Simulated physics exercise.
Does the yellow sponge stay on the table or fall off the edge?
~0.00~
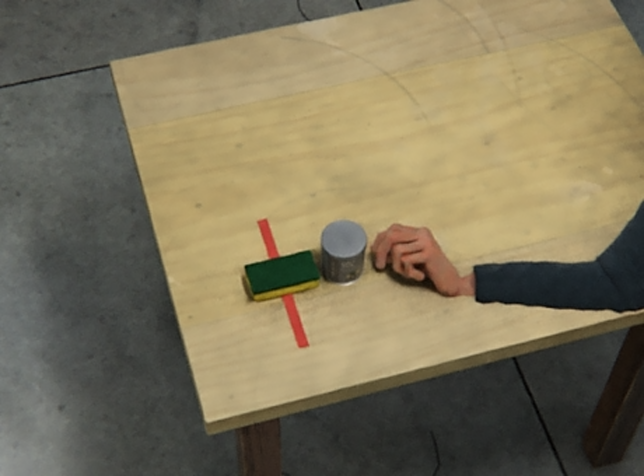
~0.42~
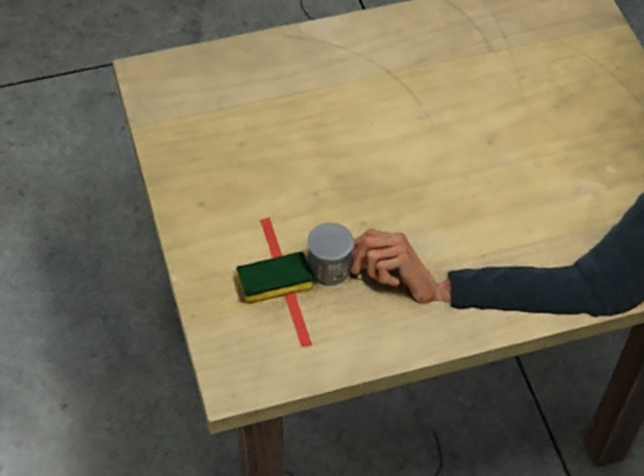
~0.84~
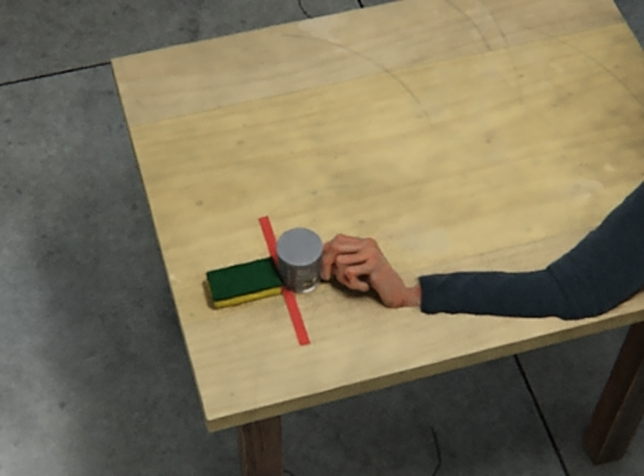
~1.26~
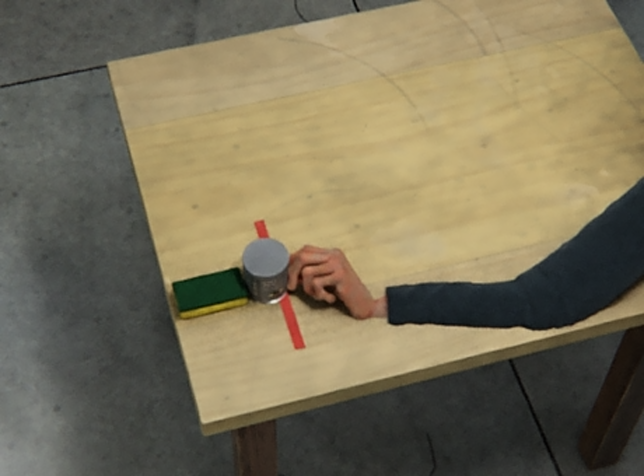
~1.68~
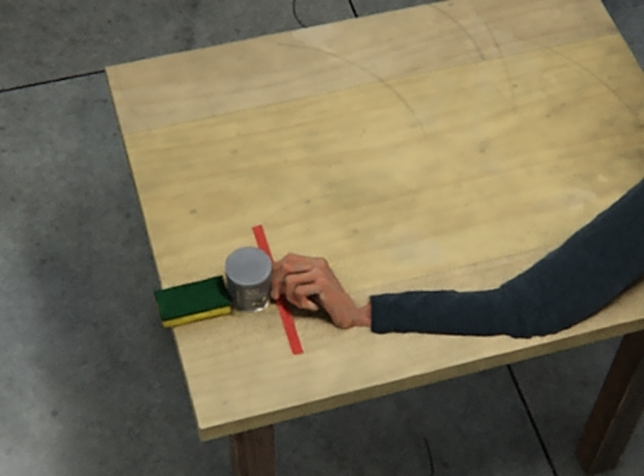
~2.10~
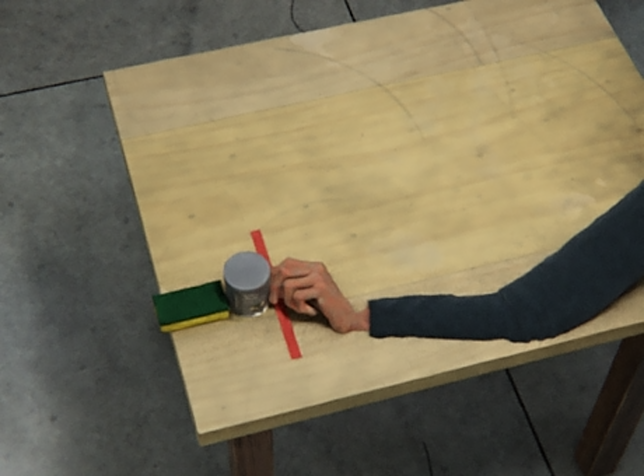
The yellow sponge stays on the table. It comes to rest right at the left edge, with the pot still beside it.
